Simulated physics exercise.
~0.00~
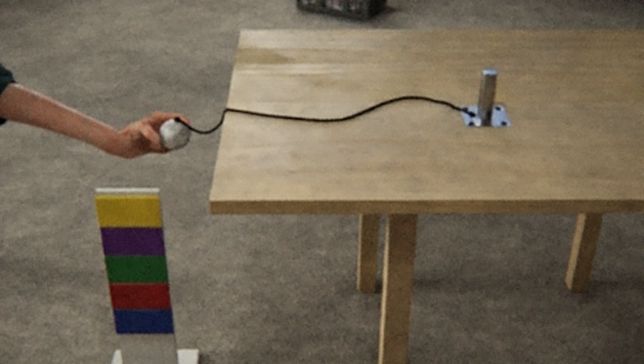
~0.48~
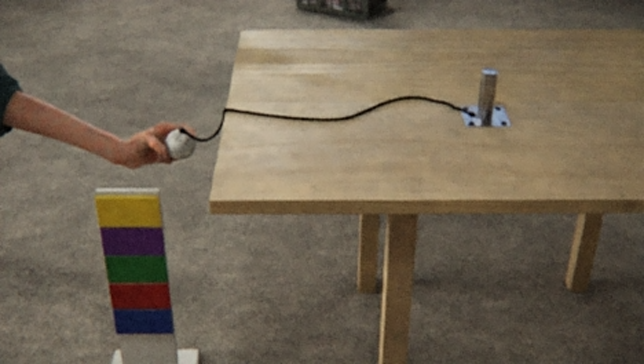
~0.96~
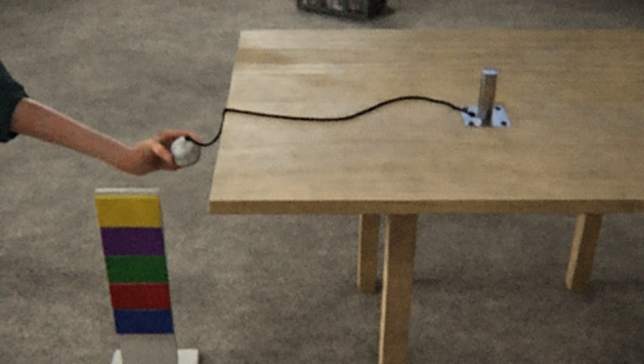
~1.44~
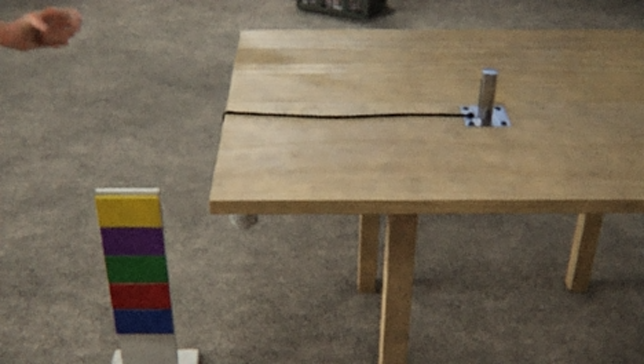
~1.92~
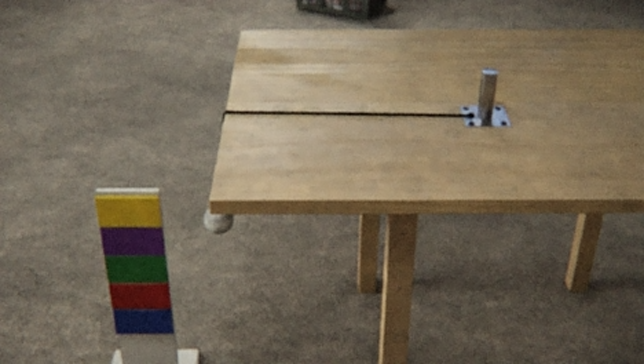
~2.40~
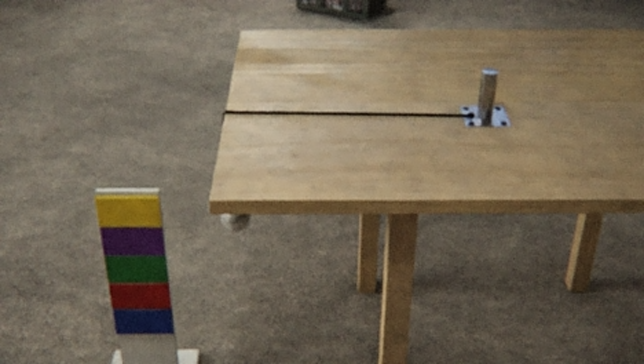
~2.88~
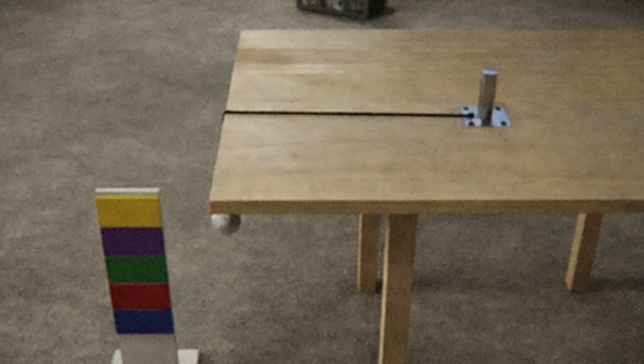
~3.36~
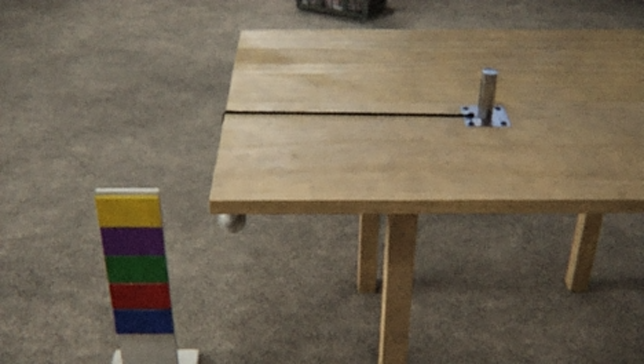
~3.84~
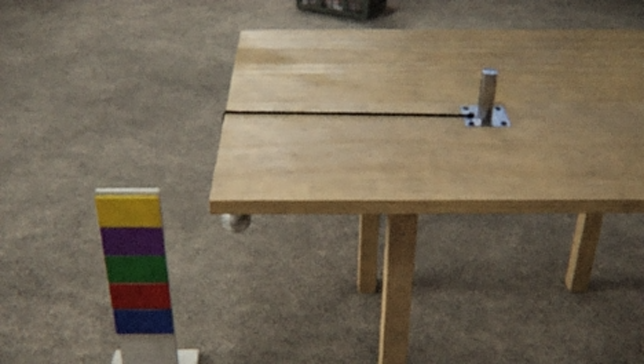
Hand releasing a white ball tied by a dark cord to a post, the ball swinging and hanging below the table edge.
